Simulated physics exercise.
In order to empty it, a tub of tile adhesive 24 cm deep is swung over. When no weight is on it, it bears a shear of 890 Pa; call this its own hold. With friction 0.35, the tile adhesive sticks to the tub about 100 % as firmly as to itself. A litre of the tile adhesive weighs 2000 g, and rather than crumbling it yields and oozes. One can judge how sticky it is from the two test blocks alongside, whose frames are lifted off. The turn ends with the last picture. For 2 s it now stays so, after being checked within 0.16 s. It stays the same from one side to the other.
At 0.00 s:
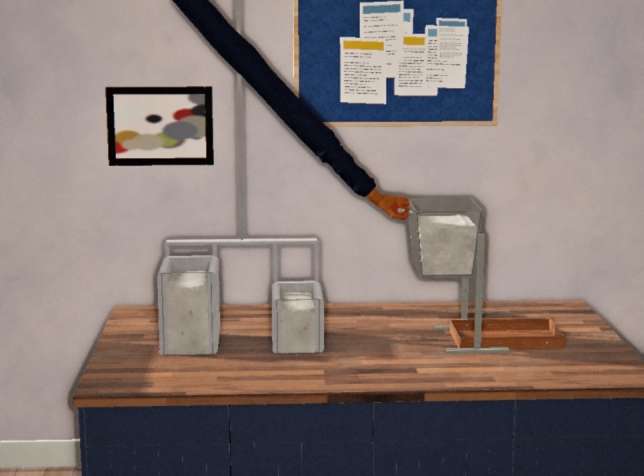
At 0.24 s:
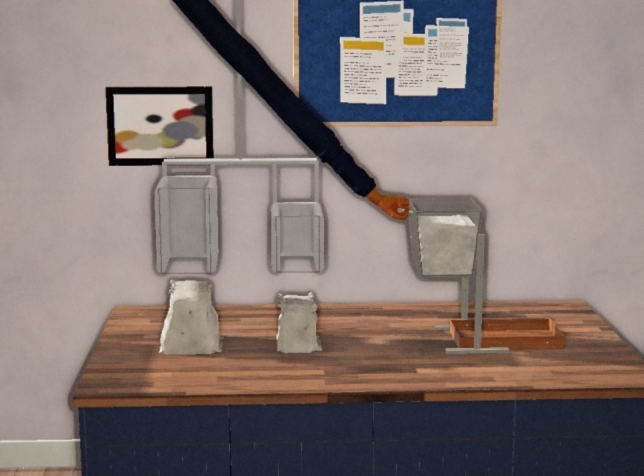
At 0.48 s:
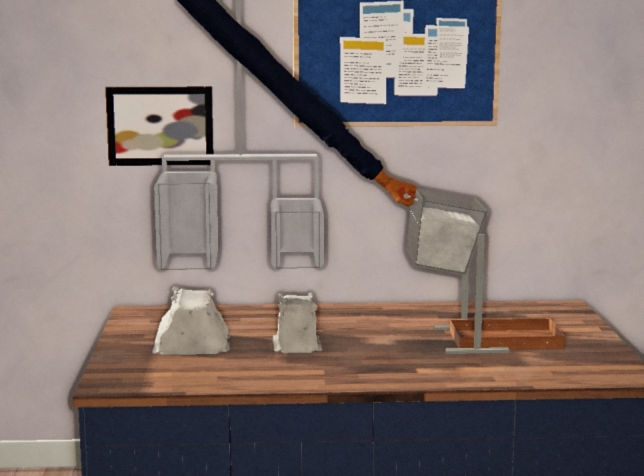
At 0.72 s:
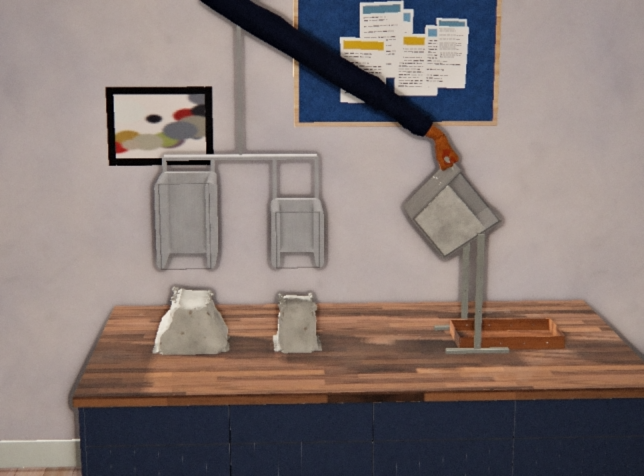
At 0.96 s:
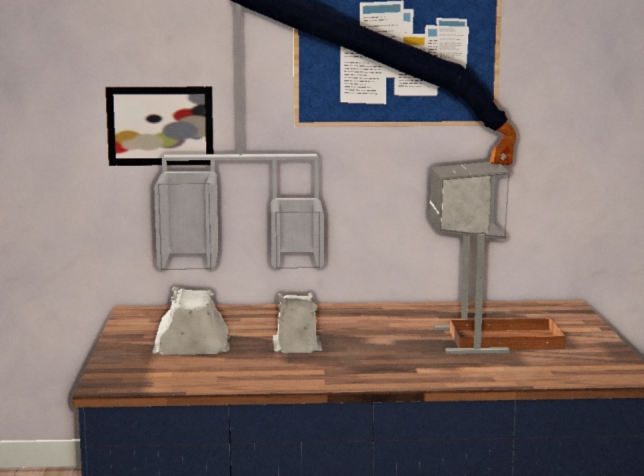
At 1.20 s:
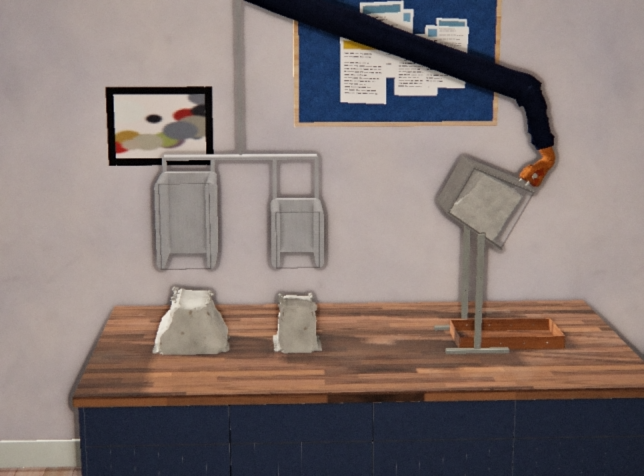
A hand swings a tub of grey paste clockwise past sideways after two blocks are uncovered.
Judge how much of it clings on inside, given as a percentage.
Something like 5 % clings on inside.
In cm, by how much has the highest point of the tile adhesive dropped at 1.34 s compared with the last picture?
I reckon it's close to 9 cm.
After 1.34 s, the tub is at 118 degrees and holds 75 %.
After 1.51 s, the tub is at 118 degrees and holds 25 %.
After 1.68 s, the tub is at 118 degrees and holds 5 %.
After 1.85 s, the tub is at 118 degrees and holds 5 %.
After 3.20 s, at the end, the tub is at 118 degrees and holds 5 %.
